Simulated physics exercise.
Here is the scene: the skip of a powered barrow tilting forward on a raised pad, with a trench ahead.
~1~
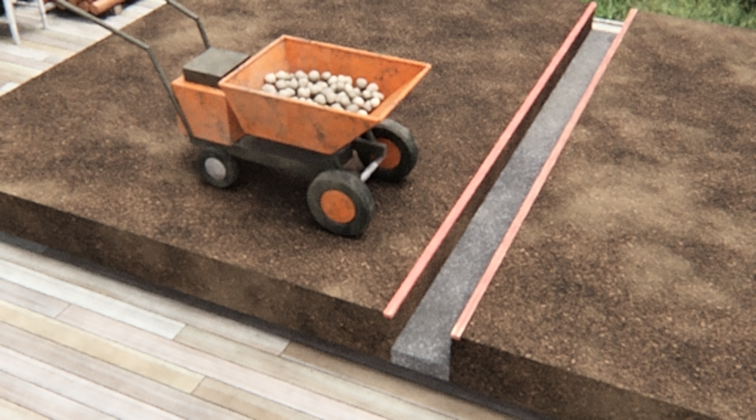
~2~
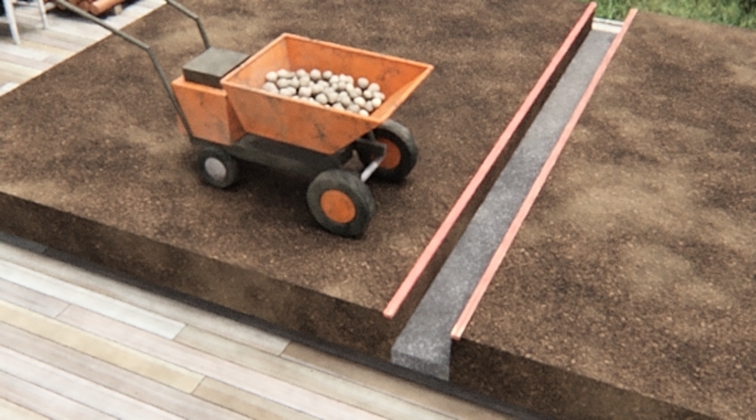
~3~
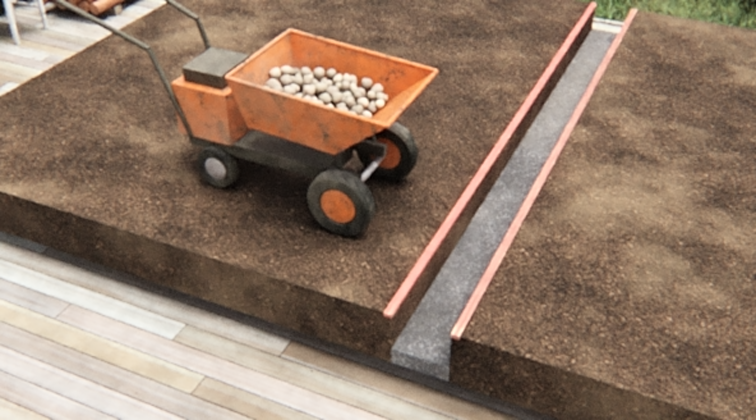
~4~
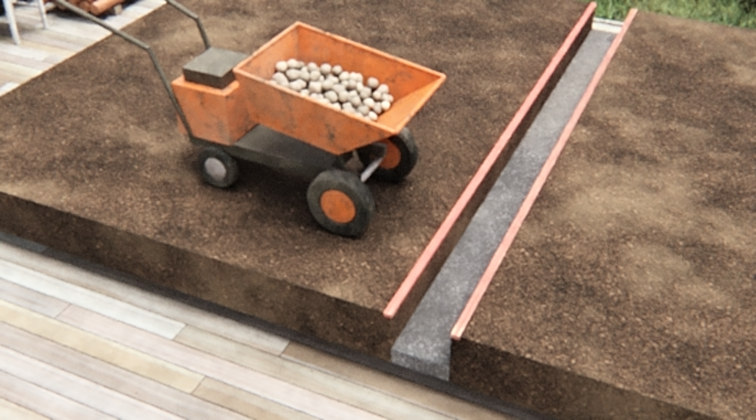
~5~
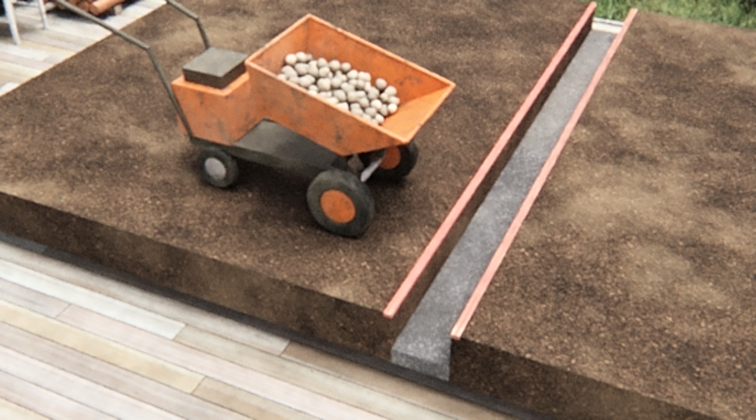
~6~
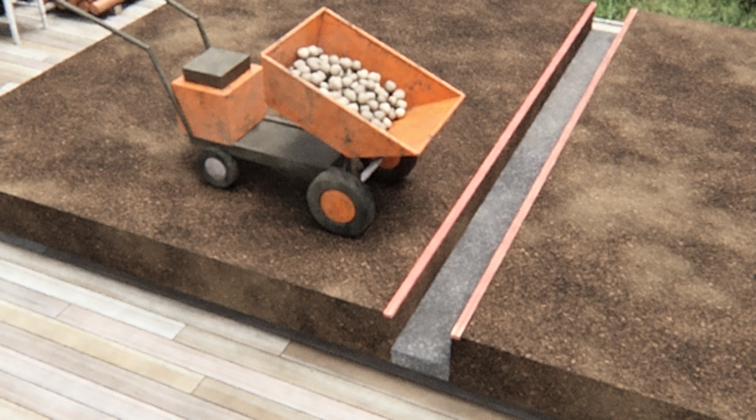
The orange skip of a powered barrow, loaded with pale rounded pebbles, sits level at first, then tilts gradually forward to the right, its rear rising while the wheeled base stays still on the soil beside a red-edged trench.
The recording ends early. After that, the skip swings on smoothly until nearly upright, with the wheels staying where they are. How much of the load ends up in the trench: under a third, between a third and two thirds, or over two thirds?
The trench ends up with a part larger than two thirds.
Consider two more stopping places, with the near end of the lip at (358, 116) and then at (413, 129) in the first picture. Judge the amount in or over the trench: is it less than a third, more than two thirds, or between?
First: Over two thirds. Second: Below one third.
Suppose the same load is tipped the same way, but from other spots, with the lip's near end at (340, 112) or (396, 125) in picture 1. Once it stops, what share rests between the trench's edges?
You'd see around 80 per cent the first time and around 50 per cent the second.
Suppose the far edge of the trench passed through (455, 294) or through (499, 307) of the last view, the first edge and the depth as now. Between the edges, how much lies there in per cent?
About 50 and 100 per cent.
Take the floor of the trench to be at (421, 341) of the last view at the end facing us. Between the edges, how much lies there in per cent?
Something close to 60 per cent.
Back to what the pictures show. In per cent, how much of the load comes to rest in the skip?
Roughly 0 per cent.
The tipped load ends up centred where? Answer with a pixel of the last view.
Resting centre, last picture - approx. (480, 257).
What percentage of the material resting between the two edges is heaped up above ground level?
0 %, roughly.
Soon after the last picture, skip tipped steeply; all in the skip.
A little later, skip tipped right over; about a quarter in the skip; about two thirds in or heaped over the trench; a small part beyond it.
Later still, skip tipped right over; most in or heaped over the trench; a small part beyond it.
At rest, skip tipped right over; most in or heaped over the trench; a small part beyond it.
